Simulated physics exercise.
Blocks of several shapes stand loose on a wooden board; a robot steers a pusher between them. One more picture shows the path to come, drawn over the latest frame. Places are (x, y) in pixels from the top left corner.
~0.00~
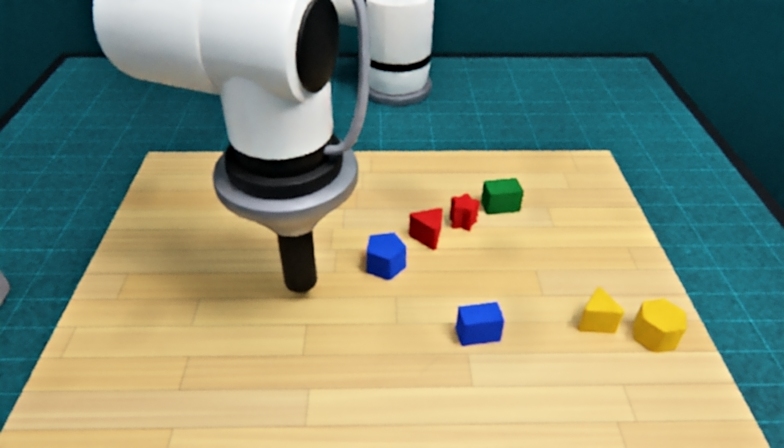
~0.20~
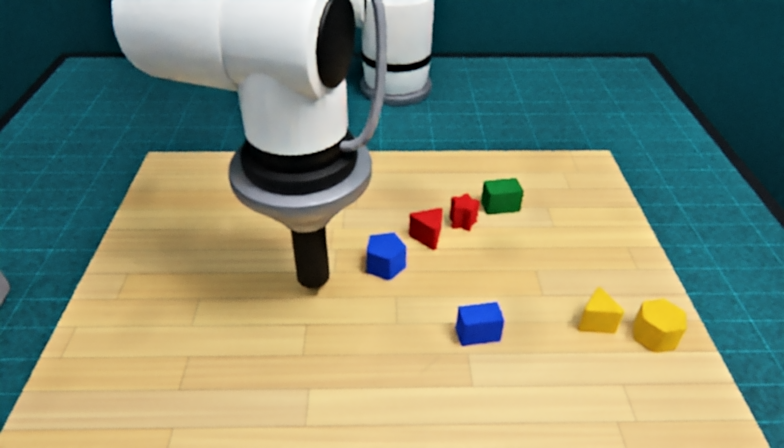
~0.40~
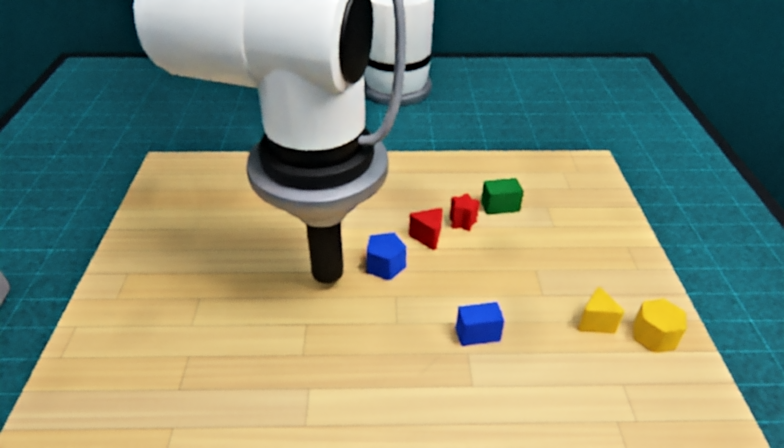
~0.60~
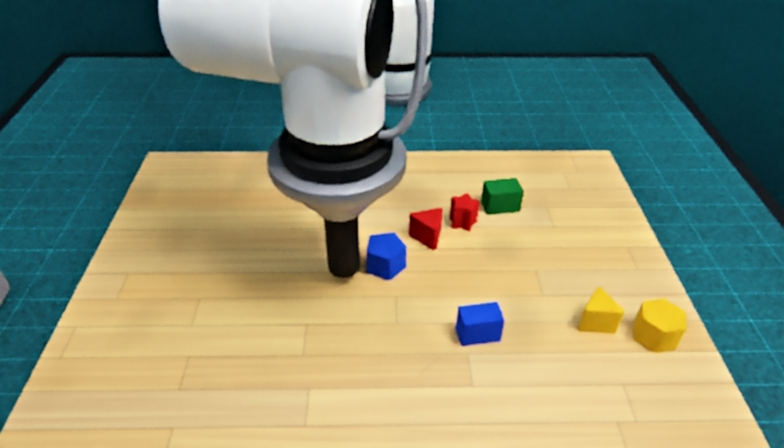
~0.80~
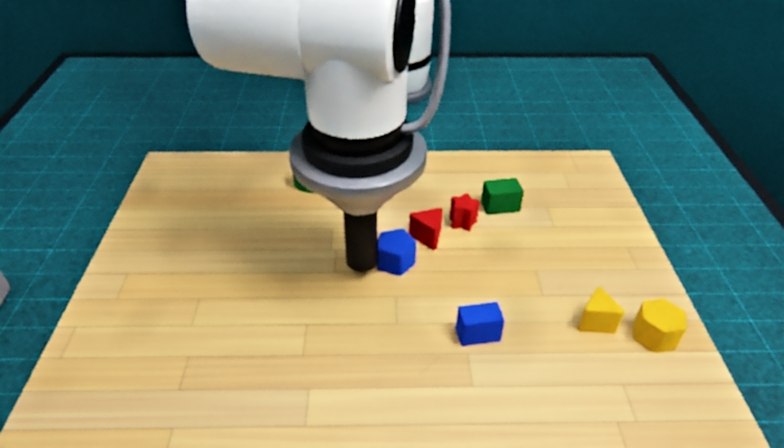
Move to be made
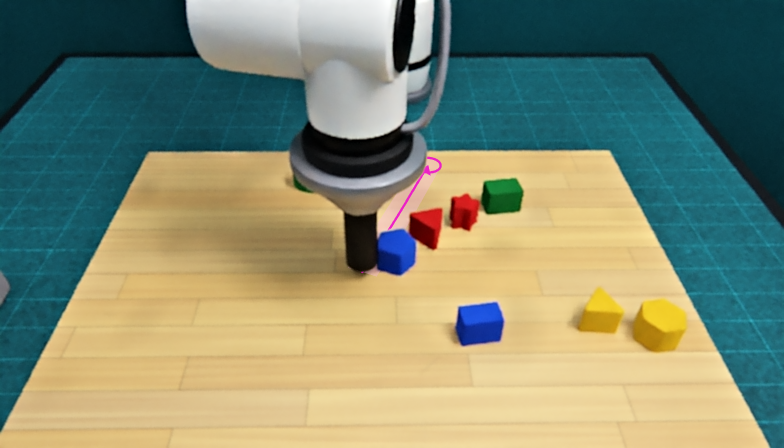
The video shows a robot arm moving its black pusher rightward over a wooden board of loose coloured blocks, until it meets the blue pentagon and nudges it slightly right, toward the red three-sided block, while the others stay still.
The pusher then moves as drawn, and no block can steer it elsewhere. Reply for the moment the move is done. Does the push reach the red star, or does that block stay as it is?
The push misses it.
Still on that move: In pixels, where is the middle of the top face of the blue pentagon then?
Somewhere near (414, 228).
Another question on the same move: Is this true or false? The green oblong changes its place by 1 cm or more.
This is false.
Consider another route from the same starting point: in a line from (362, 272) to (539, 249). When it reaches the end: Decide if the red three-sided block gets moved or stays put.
The push reaches it.
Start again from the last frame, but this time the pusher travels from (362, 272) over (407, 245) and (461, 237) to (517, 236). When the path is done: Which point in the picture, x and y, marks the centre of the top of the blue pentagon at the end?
Final place: (487, 237).
The drawn path runs straight from (362, 272) to (428, 165).
What follows on the original path. One third of the way, pusher (388, 222); blue pentagon (414, 228), turned 85° clockwise; red three-sided block (436, 214).
Two thirds of the way, pusher (410, 186); blue pentagon (414, 228), turned 85° clockwise; red three-sided block (436, 214).
At the end, pusher (429, 156); blue pentagon (414, 228), turned 85° clockwise; red three-sided block (436, 214); red star not moved; green oblong not moved.
